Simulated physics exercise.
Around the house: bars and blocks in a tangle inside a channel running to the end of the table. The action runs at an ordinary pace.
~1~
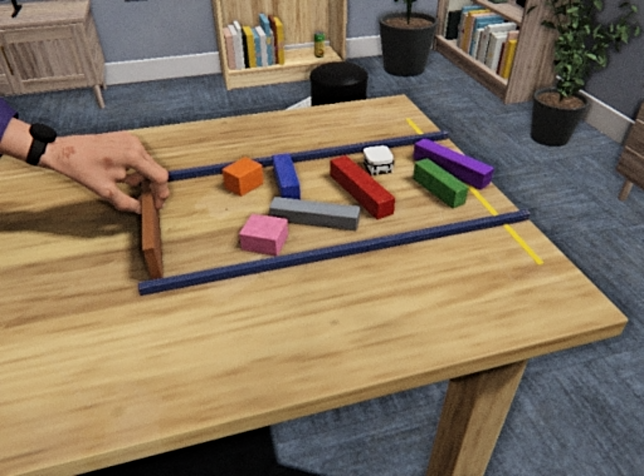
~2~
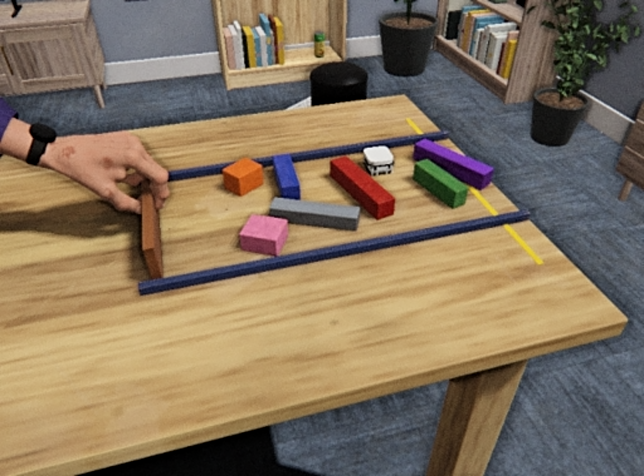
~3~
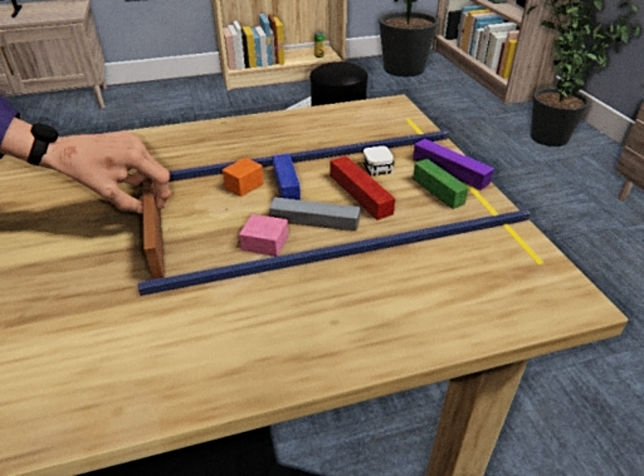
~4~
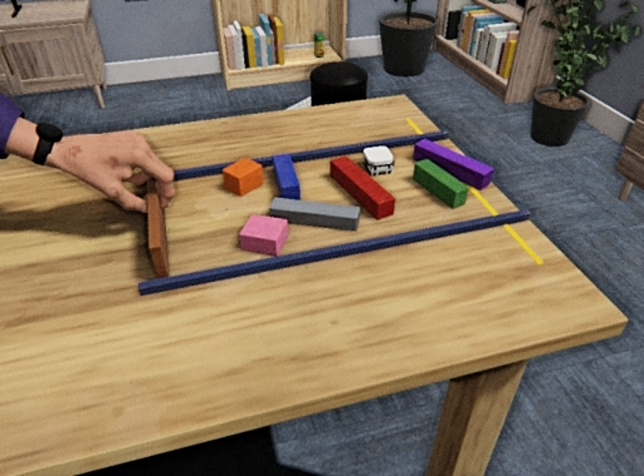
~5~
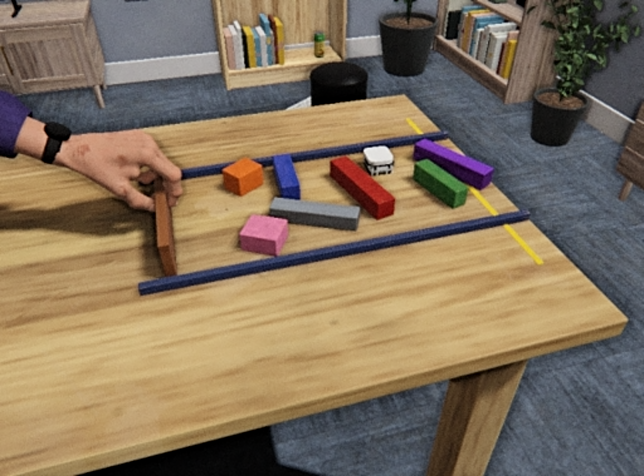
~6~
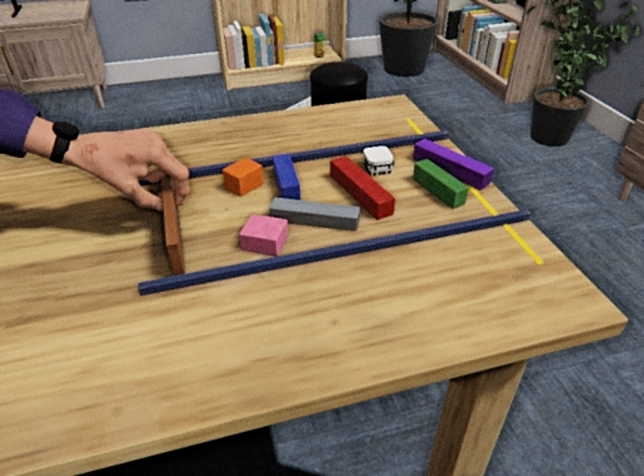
On a wooden table in a room with bookshelves, a hand held a brown board upright between two dark rails and slid it slightly right toward the scattered colored blocks, which stayed still.
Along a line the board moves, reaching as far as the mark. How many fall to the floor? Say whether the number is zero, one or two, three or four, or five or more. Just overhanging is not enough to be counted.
The number is five or more.
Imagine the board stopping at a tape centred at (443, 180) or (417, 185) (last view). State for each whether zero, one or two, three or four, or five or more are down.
Place by place: Either three or four, then either one or two.
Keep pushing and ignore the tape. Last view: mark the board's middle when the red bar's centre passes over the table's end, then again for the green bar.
With the red bar it sits around (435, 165), with the green bar around (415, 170).
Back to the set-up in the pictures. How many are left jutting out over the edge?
The number overhanging is 1.
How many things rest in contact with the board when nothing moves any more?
2 in contact.
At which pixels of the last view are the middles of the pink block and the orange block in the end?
Middles: Around (510, 195) and around (446, 139).
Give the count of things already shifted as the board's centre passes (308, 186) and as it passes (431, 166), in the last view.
First 5, after that 8.
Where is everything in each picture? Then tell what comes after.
In the first picture, purple stick (452, 163); green bar (439, 183); white case (378, 161); board (151, 212); tape (461, 177).
In the second picture, green bar (439, 183); grey stick (315, 214).
In the third picture, white case (378, 161); red bar (361, 186).
In the fourth picture, purple stick (451, 164); orange block (243, 177).
In the fifth picture, green bar (439, 183); pink block (264, 235).
In the sixth picture, purple stick (451, 164); green bar (439, 183); white case (378, 161); board (171, 208); tape (461, 177).
A little later, none off yet; purple stick at rest near (451, 164); green bar at rest near (439, 183); white case at rest near (378, 161).
When it is over, the number that fall off is five or more; down, blue bar, grey stick, red bar, white case, green bar and purple stick.
